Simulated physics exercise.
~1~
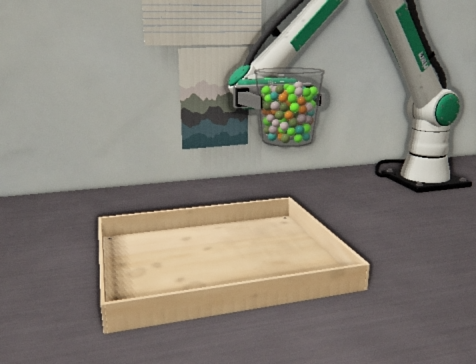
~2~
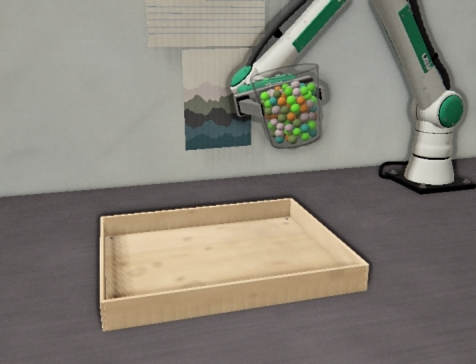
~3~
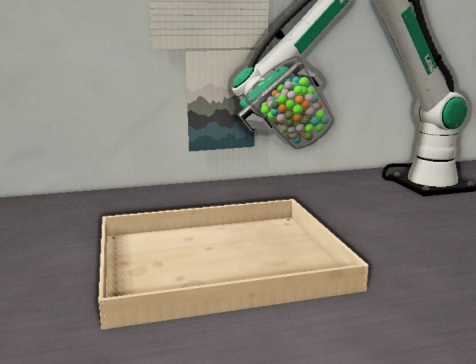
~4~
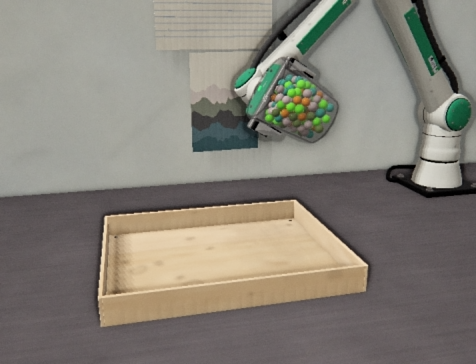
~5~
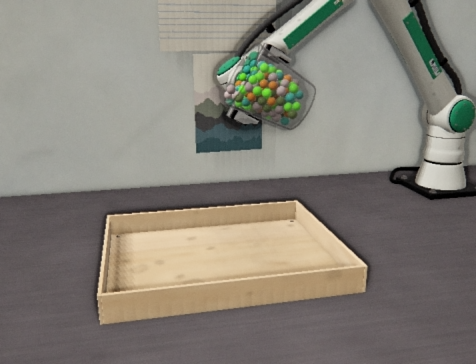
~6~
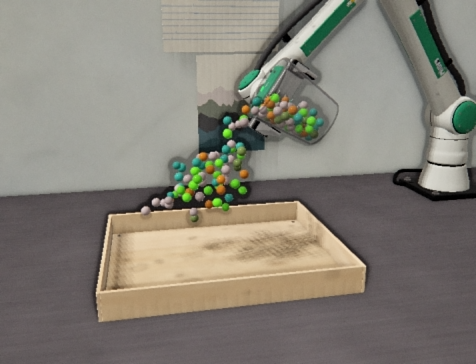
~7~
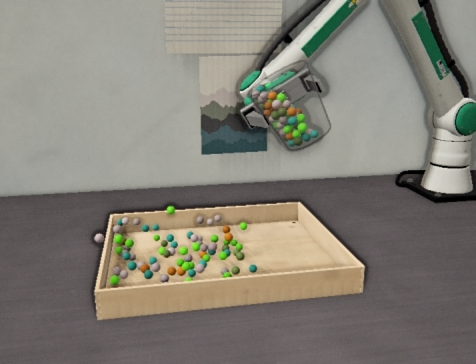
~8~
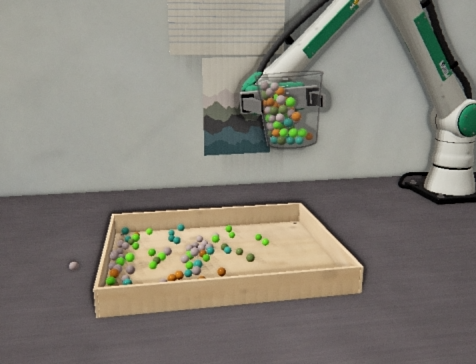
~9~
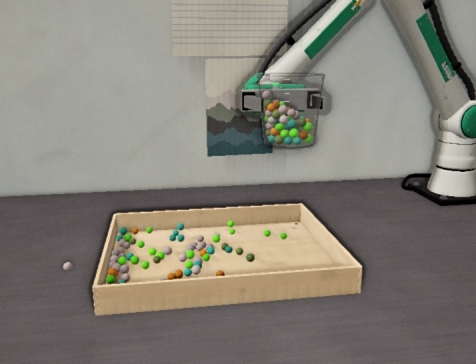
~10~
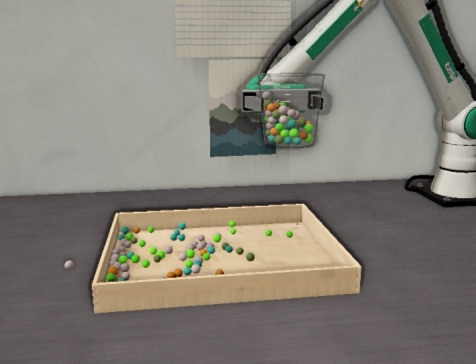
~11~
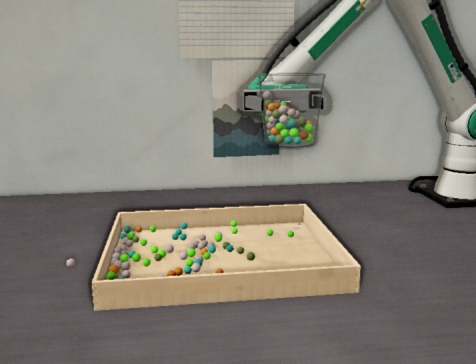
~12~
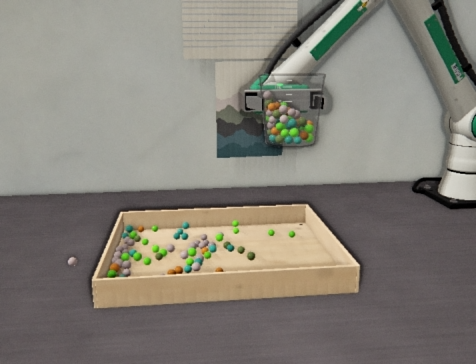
A robot arm tips a clear beaker, spills colourful balls into a tray, and levels it half-full.
